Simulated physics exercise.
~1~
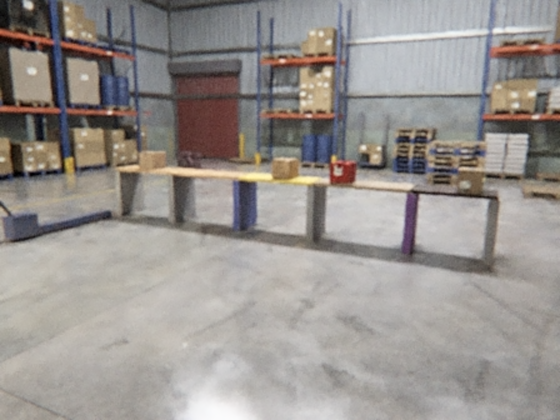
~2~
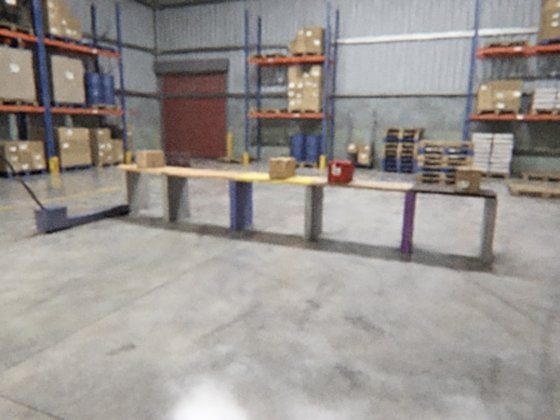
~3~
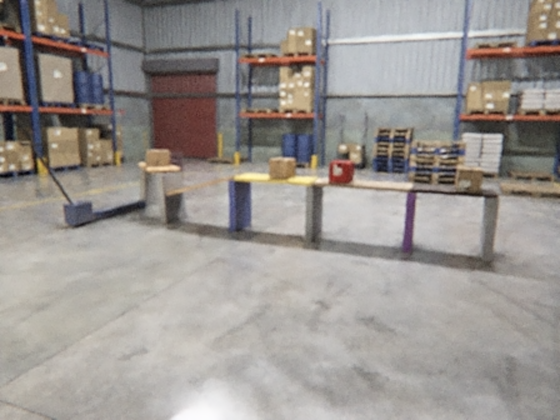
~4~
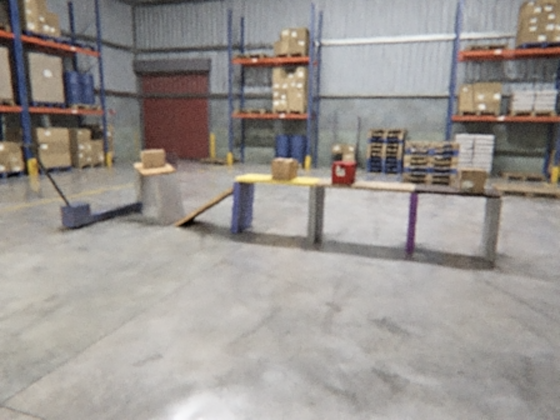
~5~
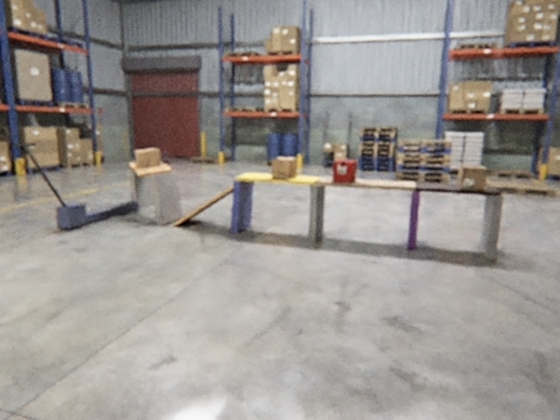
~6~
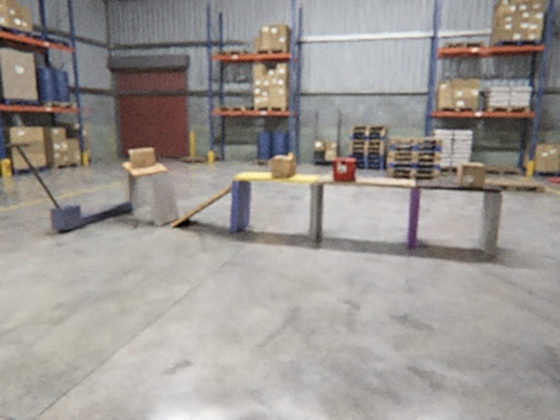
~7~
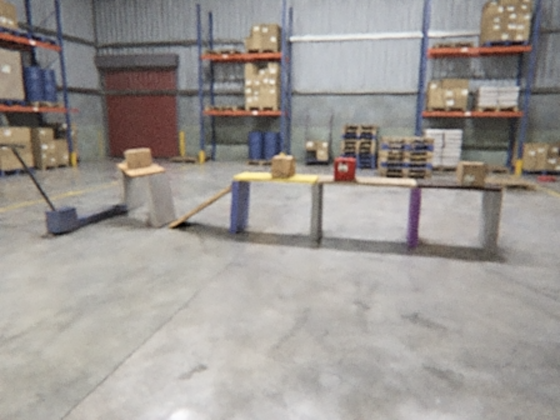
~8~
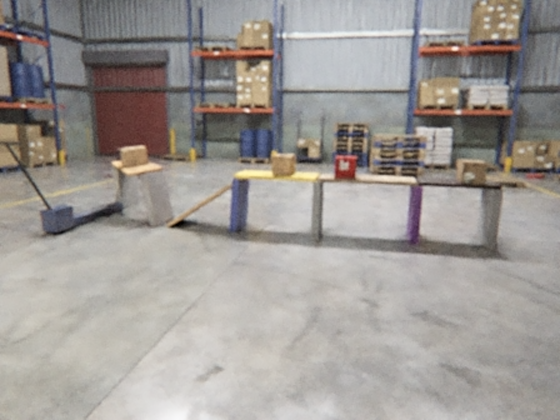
A long row of boards on upright supports stood in a warehouse until a low jack pushed in from the left, tilting the end supports together and dropping one board into a slope, while the blue upright and the rest stayed standing.
